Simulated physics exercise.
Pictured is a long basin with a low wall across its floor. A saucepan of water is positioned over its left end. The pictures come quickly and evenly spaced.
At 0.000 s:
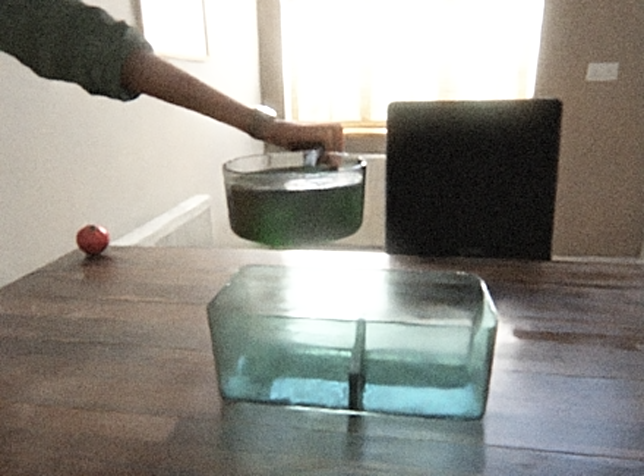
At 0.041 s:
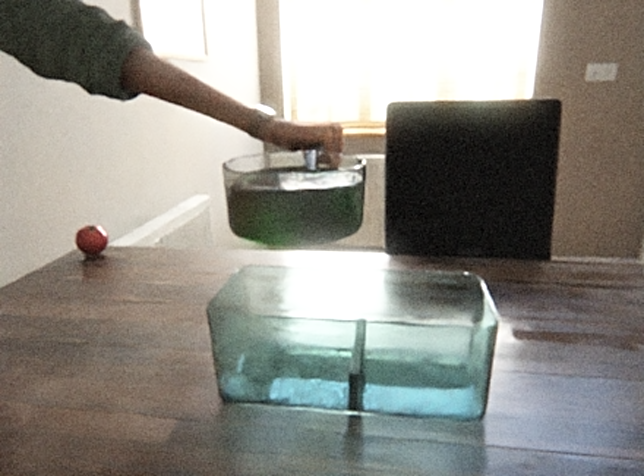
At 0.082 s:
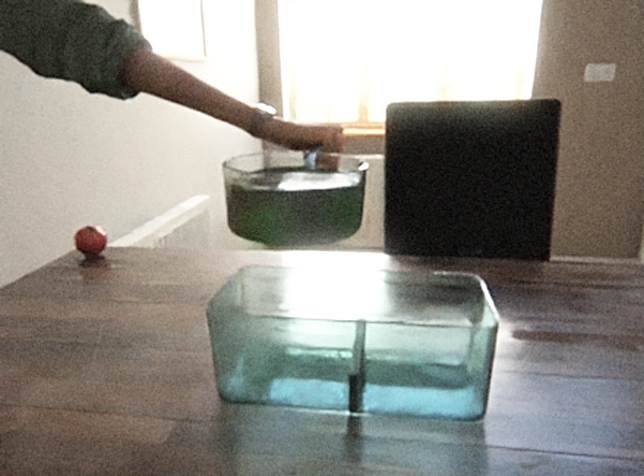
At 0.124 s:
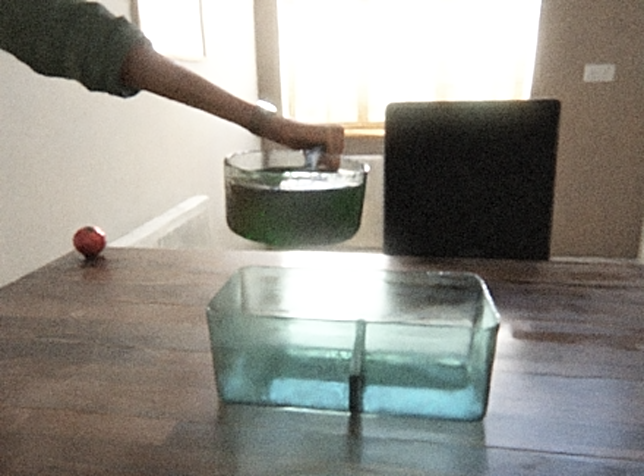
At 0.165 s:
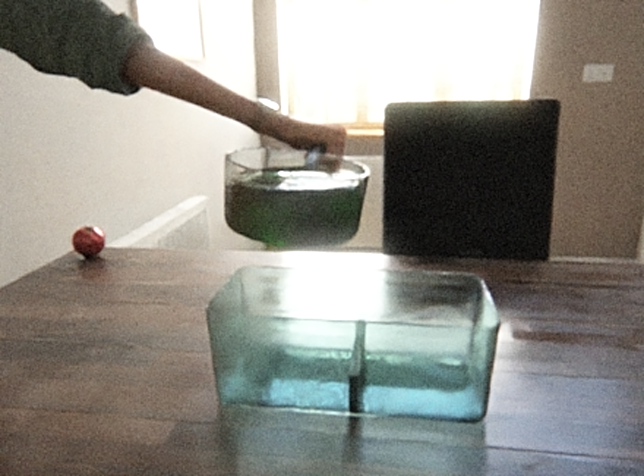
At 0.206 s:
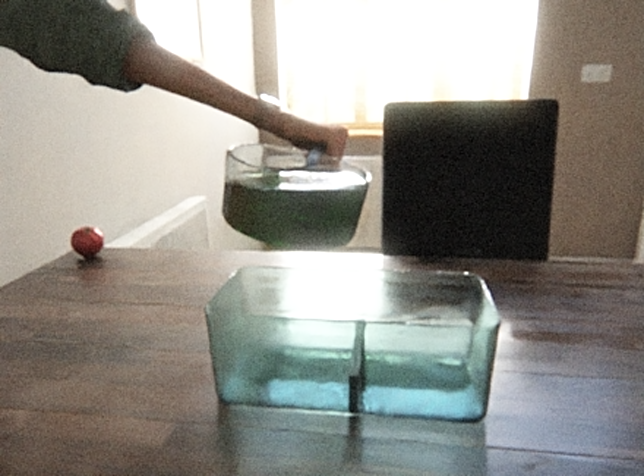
A hand gripping a round glass container of dark liquid tilts it slightly rightward above a divided glass basin on a wooden table.
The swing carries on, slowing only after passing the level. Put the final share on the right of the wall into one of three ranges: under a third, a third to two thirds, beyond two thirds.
The share right of the wall is the top band, beyond two thirds.
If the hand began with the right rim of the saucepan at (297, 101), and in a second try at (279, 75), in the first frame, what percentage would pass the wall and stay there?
55 %, then 45 %.
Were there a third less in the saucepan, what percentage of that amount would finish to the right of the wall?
Roughly 90 in a hundred.
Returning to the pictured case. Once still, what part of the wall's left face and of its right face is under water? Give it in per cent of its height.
The left side ends up close to 10, the right side close to 90.
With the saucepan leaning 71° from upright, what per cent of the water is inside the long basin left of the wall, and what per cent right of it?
Near 0 in a hundred left, near 15 in a hundred right.
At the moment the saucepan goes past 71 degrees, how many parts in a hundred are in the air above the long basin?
35 per cent.
By 0.57 s the tilt is 71° and 53 per cent is still to pour, 0 is left of the wall and 14 right of it.
By 0.83 s the tilt is 101° and 10 per cent is still to pour, 6 is left of the wall and 75 right of it.
By 1.11 s the tilt is 103° and 1 per cent is still to pour, 11 is left of the wall and 86 right of it.
By 1.41 s the tilt is 103° and 0 per cent is still to pour, 13 is left of the wall and 86 right of it.
At rest 13 per cent lies left of the wall, 86 right of it and 1 outside.
